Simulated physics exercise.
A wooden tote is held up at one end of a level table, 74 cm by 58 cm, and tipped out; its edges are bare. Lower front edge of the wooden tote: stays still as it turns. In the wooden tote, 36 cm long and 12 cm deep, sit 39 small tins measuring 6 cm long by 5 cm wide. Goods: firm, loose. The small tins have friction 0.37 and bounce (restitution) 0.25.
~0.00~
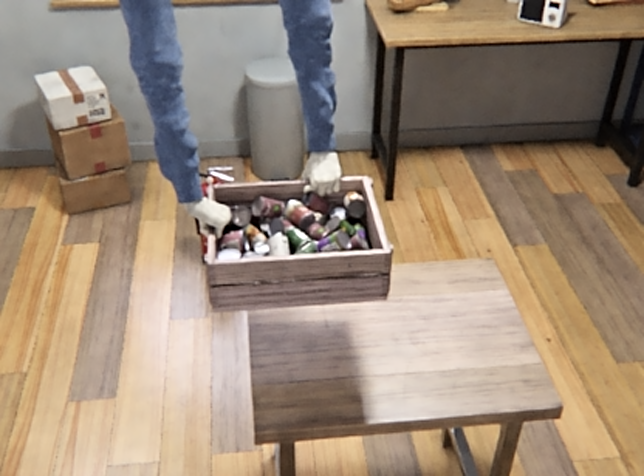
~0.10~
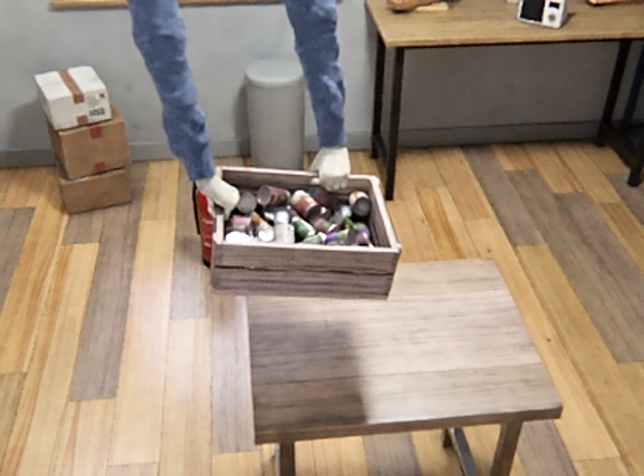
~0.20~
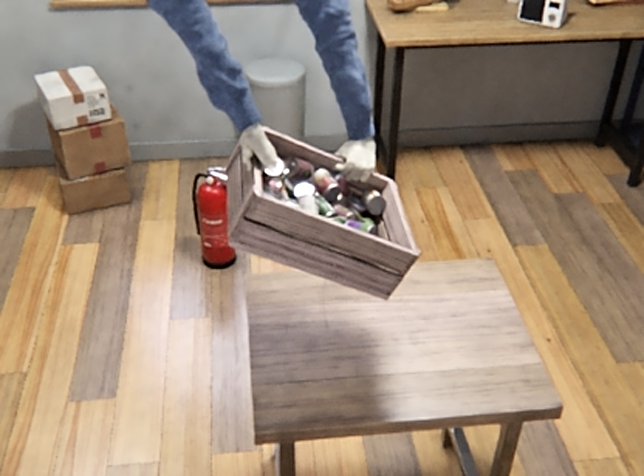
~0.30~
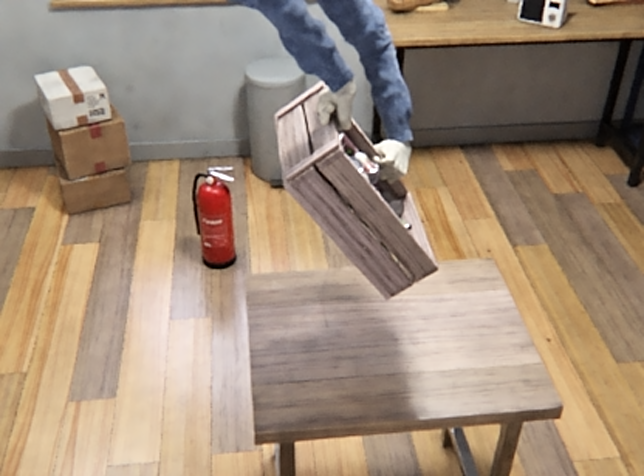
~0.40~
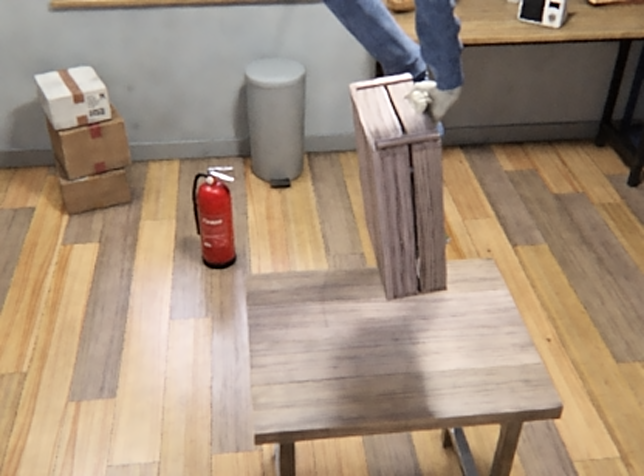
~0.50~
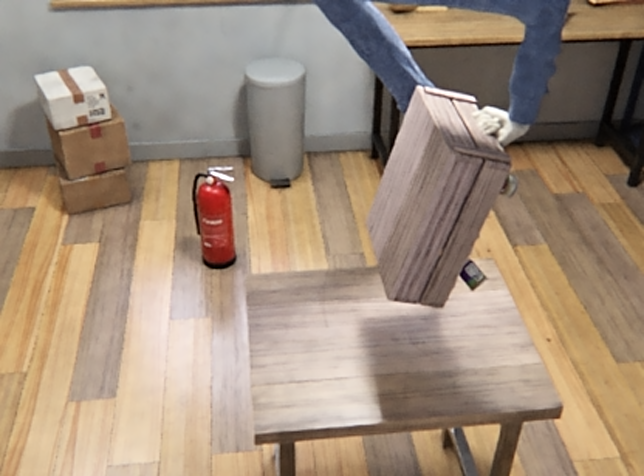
Above a wooden table, gloved hands tilt a wooden tote of tins past upright, and tins emerge.
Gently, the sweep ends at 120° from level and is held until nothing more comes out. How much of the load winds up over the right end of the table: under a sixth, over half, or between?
Over the right end of the table: The majority of them.
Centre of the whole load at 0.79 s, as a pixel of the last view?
Somewhere around (526, 321) in pixels.
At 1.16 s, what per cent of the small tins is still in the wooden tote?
Still in there: Some 0 per cent.
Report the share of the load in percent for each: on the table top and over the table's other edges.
Close to 35 and 5 percent respectively.
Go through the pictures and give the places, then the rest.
In the first frame (each is followed by its nearest rim corner in this view), wooden tote, (214, 262); 0° from level; none out.
In the second frame, wooden tote, (224, 242); 8° from level.
In the third frame, wooden tote, (263, 195); 28° from level.
In the fourth frame, wooden tote, (344, 153); 54° from level.
In the fifth frame, wooden tote, (441, 145); 82° from level.
In the sixth frame, wooden tote, (509, 170); 105° from level; 2 out, the lowest tin at (471, 275).
After 0.79 s, tilt 120°; 1 still in the wooden tote, 22 on the table top, 15 over the right end of the table and 1 in the air.
After 1.16 s, tilt 120°; 15 on the table top, 23 over the right end of the table and 1 over the table's other edges.
After 1.66 s, tilt 120°; 14 on the table top, 24 over the right end of the table and 1 over the table's other edges.
Outcome (at 2.32 s), 14 on the table top, 24 over the right end of the table and 1 over the table's other edges. Asked share, 24 of 39, 62 per cent.
